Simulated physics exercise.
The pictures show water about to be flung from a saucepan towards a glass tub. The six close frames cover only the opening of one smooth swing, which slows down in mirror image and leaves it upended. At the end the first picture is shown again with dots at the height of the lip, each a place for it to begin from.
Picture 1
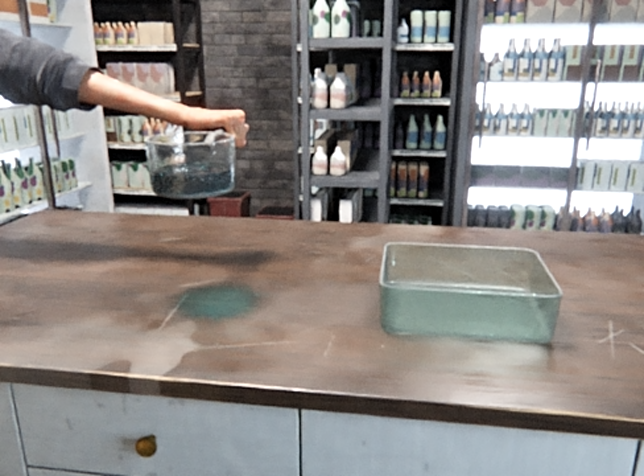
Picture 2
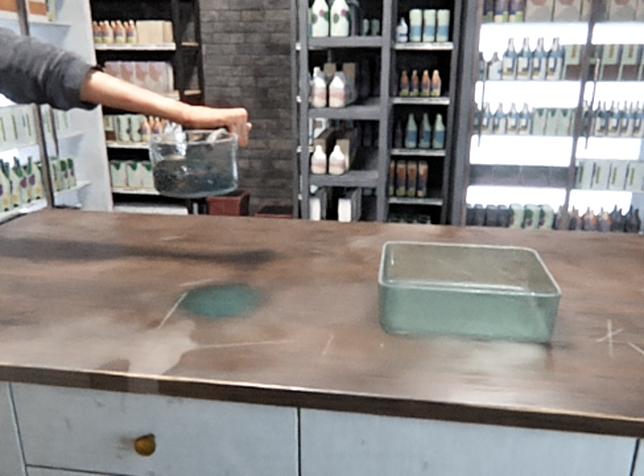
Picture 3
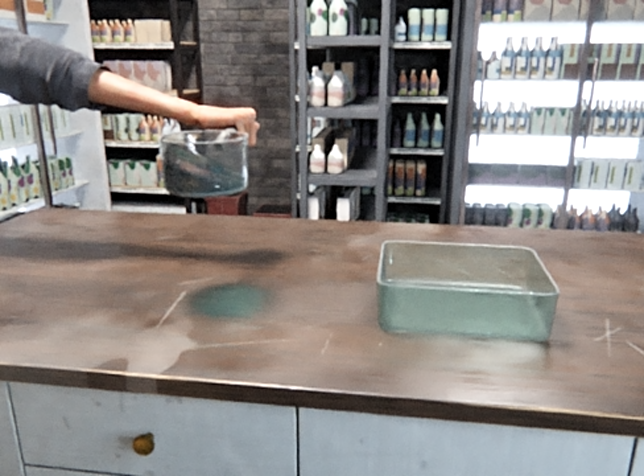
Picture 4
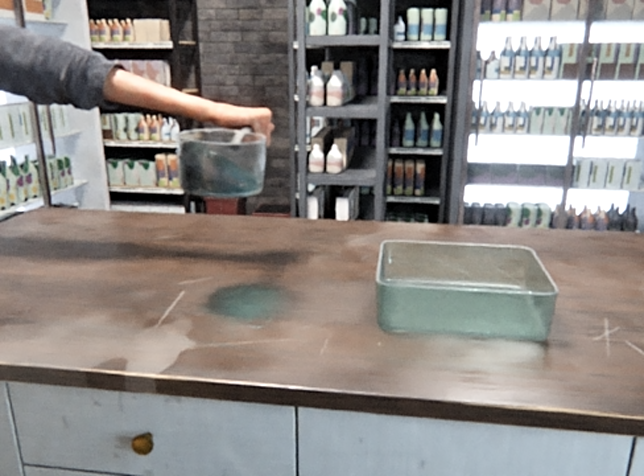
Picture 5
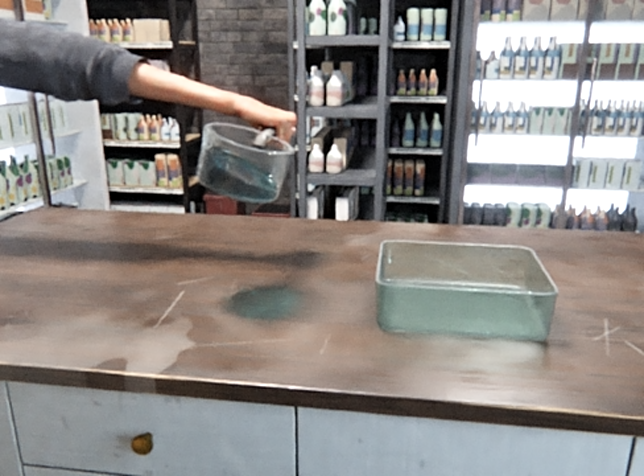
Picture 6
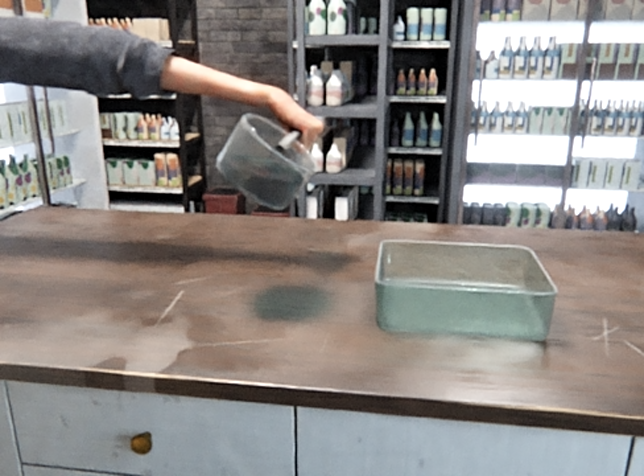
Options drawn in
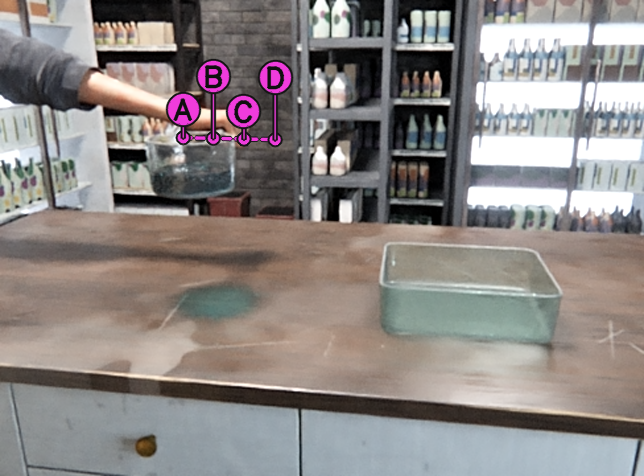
An arm in a dark sleeve held a clear container above a wooden counter, moved it slowly right toward a rectangular glass tub, then tilted it more and more while the tub stayed still.
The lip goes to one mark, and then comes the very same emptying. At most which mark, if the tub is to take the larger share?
B will do.
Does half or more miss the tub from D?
No, not at all.
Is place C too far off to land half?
No, not at all.
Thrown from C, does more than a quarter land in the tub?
Yes, it does.
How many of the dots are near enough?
Three of the four.
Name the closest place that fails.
That is place A.
In magenta, A at (183, 137); B at (213, 138); C at (243, 139); D at (275, 139).
For place A, about 31 % lands in the tub, 59 % falls short and 9 % goes beside or beyond.
For place B, about 64 % lands in the tub, 19 % falls short and 17 % goes beside or beyond.
For place C, about 70 % lands in the tub, 6 % falls short and 24 % goes beside or beyond.
For place D, about 69 % lands in the tub, 12 % falls short and 19 % goes beside or beyond.
